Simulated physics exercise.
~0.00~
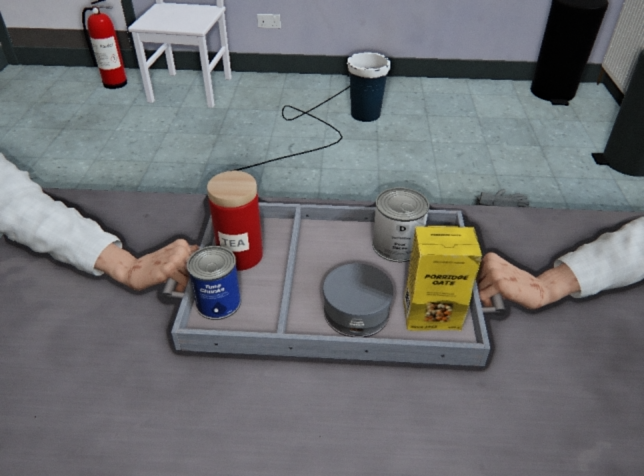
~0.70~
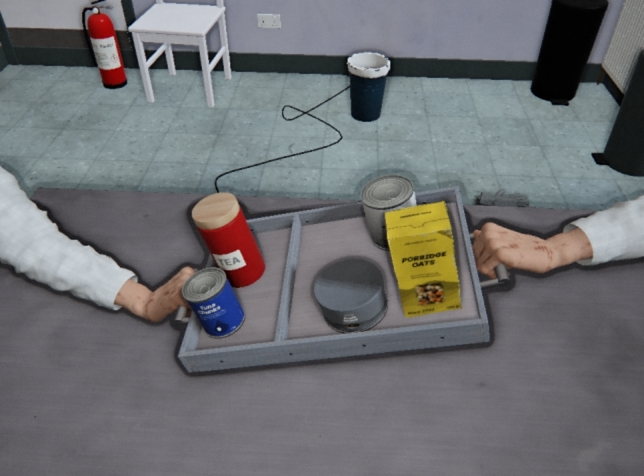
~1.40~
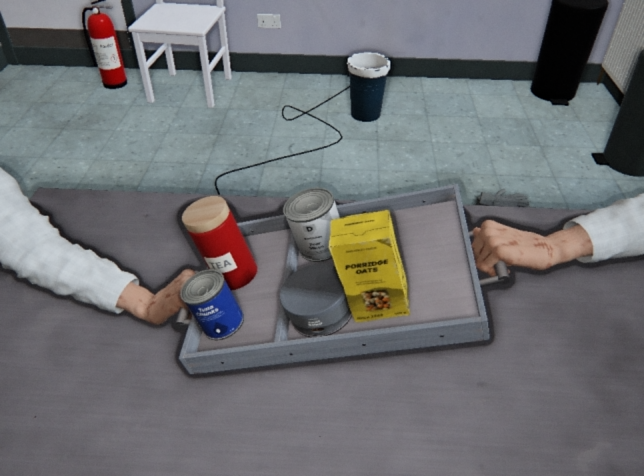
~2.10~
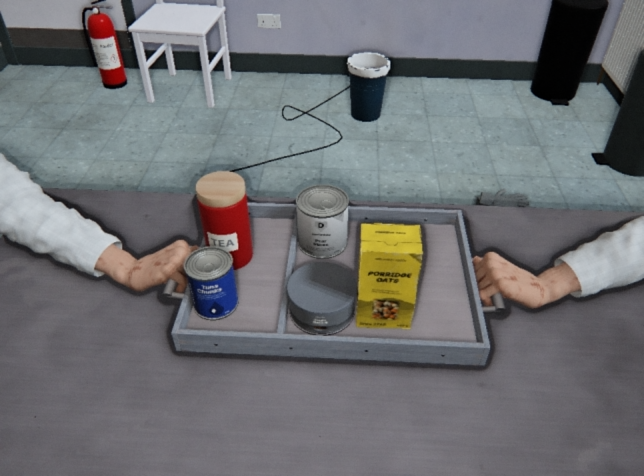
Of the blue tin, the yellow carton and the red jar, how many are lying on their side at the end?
None of them are. The blue tin, the yellow carton and the red jar are all standing upright once the tray is level again.
